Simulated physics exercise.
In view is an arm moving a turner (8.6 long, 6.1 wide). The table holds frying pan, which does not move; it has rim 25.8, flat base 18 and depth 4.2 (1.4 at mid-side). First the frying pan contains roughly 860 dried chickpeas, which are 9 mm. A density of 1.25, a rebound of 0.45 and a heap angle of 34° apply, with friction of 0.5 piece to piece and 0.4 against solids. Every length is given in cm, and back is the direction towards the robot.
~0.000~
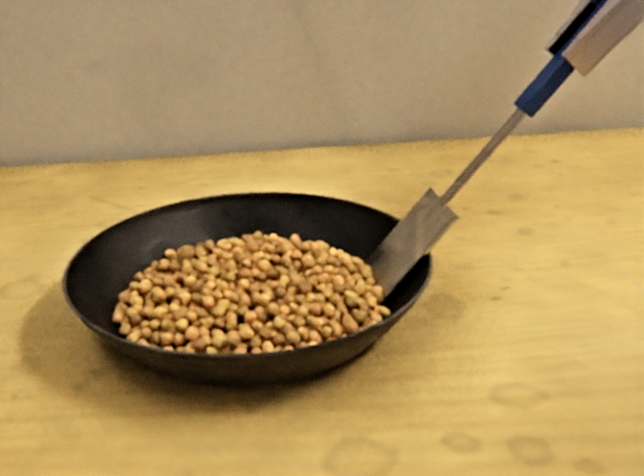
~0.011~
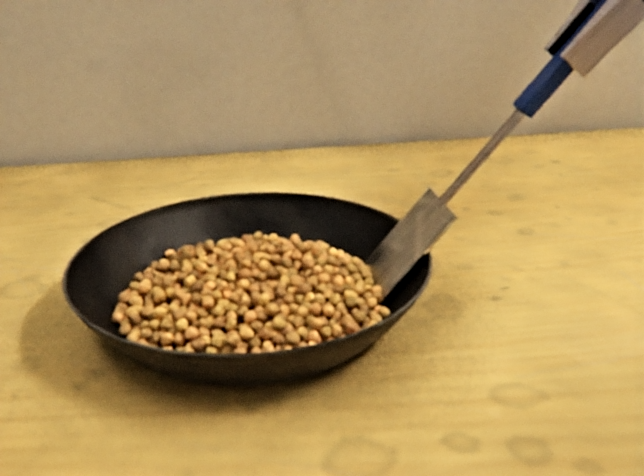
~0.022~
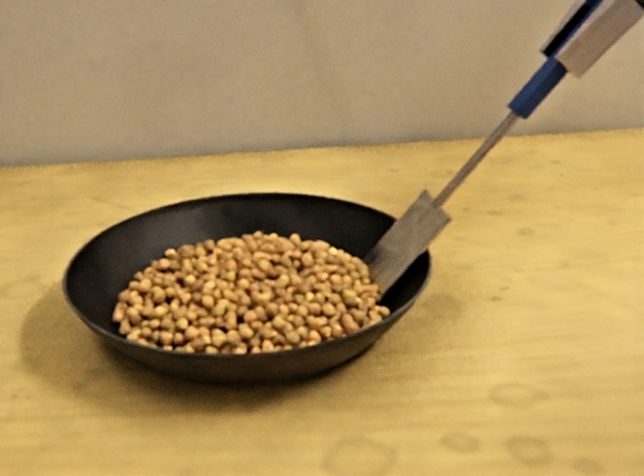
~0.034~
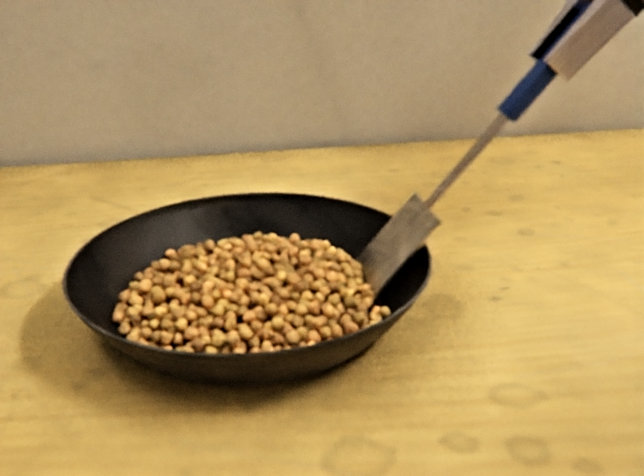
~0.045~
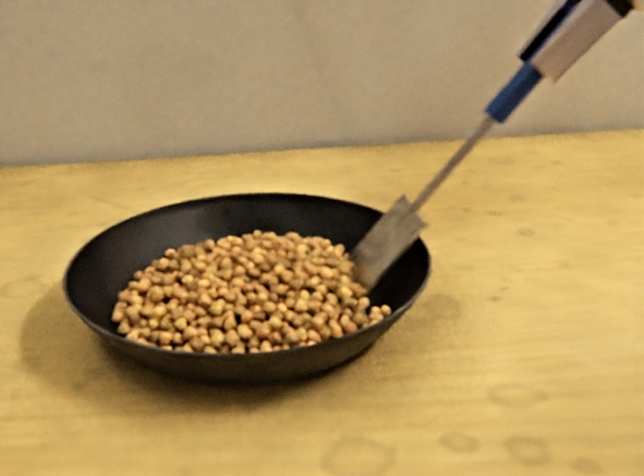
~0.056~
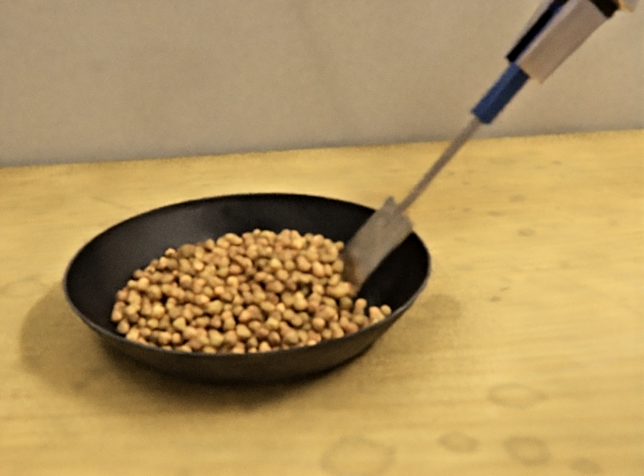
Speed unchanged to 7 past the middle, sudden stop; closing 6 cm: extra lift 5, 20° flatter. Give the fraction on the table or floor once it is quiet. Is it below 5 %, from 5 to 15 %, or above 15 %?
From 5 to 15 %.
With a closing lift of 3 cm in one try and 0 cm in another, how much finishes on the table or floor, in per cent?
I'd put it near 5 in a hundred, then near 0 in a hundred.
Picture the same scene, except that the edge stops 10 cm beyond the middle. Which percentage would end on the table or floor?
In that case some 15 per cent.
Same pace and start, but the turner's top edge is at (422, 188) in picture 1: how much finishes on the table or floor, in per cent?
Near 5 in a hundred.
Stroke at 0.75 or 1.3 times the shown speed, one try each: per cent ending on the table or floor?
About 5 and 10 per cent.
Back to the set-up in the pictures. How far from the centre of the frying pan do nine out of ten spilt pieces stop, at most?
Distance: Approx. 55 cm.
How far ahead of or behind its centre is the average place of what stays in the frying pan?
Roughly 3.0 cm ahead of the centre.
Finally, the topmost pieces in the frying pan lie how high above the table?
Near 4.0 centimetres high.
By 0.11 s, sloping 50°, highest piece 5 above the table; 859 in the frying pan.
By 0.16 s, sloping 43°, highest piece 6 above the table; 859 in the frying pan.
By 0.38 s, sloping 30°, highest piece 4 above the table; 794 in the frying pan, 64 on the table or floor, 1 on the blade or in flight.
By 1.43 s, sloping 30°, highest piece 4 above the table; 794 in the frying pan, 65 on the table or floor.
Final count, 794 in the frying pan, 65 on the table or floor. That is 8 % on the table or floor.
